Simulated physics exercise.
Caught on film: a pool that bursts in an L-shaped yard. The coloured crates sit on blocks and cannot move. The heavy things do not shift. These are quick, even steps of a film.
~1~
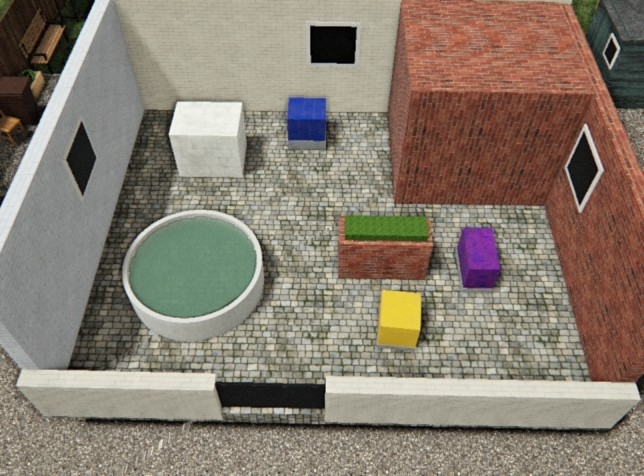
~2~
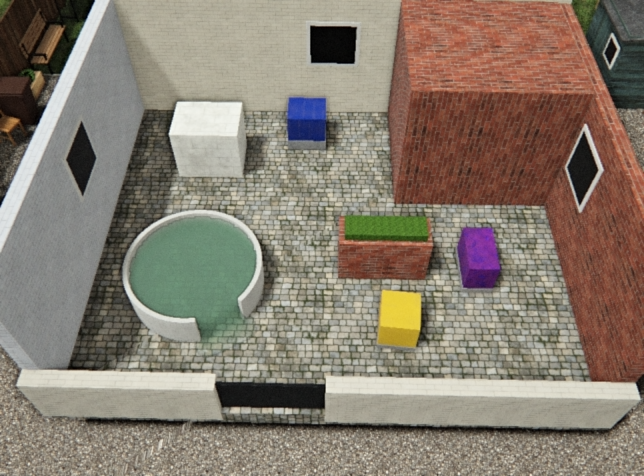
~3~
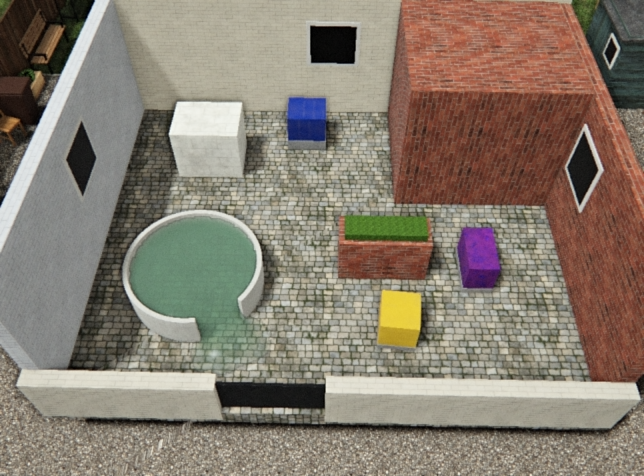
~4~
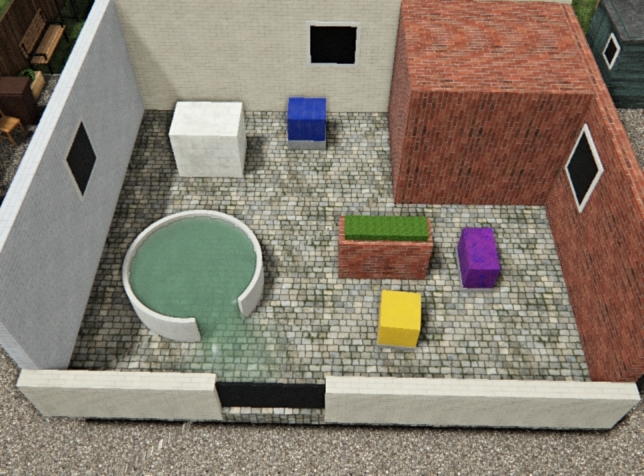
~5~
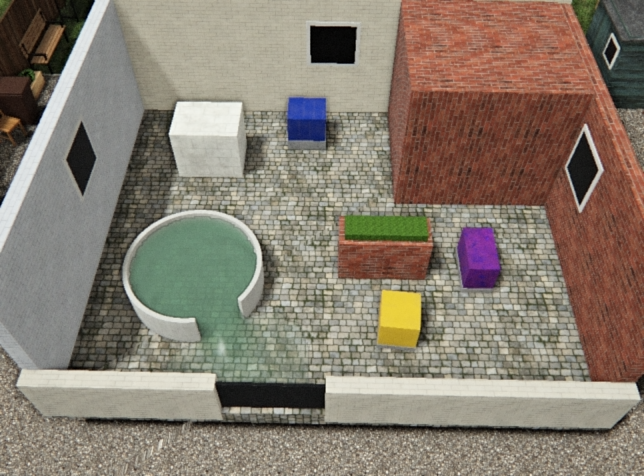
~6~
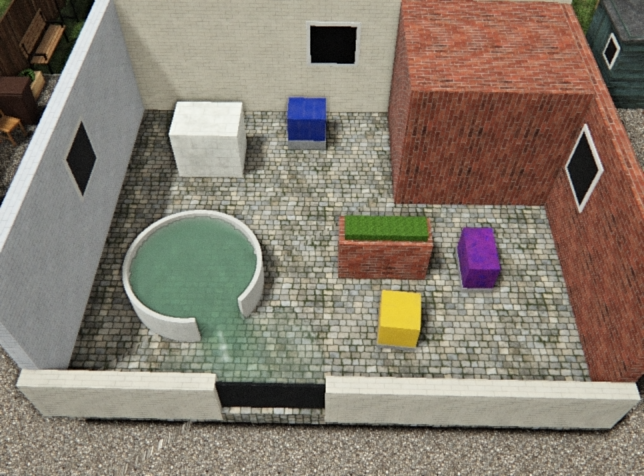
Water pours from a gap in the round pool and spreads toward the front wall.
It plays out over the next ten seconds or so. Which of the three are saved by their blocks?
In the end: The yellow crate gets wet; the blue crate stays dry; the purple crate stays dry.
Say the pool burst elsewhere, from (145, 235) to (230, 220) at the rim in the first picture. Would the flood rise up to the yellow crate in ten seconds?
The yellow one is safe.
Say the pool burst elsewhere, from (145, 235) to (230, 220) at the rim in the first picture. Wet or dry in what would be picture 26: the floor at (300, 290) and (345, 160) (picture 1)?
As listed: Clear, flooded.
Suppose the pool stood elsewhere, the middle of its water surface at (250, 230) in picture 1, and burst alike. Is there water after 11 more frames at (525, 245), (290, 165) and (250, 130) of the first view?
In that order: Dry, dry, clear.
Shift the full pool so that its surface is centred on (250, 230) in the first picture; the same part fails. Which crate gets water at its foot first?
I say the yellow one.
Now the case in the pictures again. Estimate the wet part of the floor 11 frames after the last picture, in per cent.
About 20 per cent.
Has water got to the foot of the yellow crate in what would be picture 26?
Then: Yellow: Yes.
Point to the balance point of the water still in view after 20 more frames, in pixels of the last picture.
I would point to (262, 321).
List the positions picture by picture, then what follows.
In the first frame, the round tank at (194, 265) is whole and still.
In the second frame, water pours out at (221, 325) and has run to (252, 328).
In the third frame, the front is at (261, 352), out from the gap at (221, 326).
In the fourth frame, water pours out at (221, 325) and has run to (275, 374).
In the fifth frame, water pours out at (221, 325) and has run to a hidden place.
In the sixth frame, the front is at a hidden place, out from the gap at (221, 325).
A moment on, water covers 10 % of the floor; the yellow crate not reached, the blue crate not reached, the purple crate not reached.
Next, water covers 20 % of the floor; the yellow crate water round its plinth, the blue crate not reached, the purple crate not reached.
Then, water covers 35 % of the floor; the yellow crate water round its plinth, the blue crate not reached, the purple crate water round its plinth.
Later, water covers 55 % of the floor; the yellow crate water round its plinth, the blue crate not reached, the purple crate water round its plinth.
In the end, water covers 80 % of the floor; the yellow crate was topped, the blue crate stayed above the water, the purple crate stayed above the water.
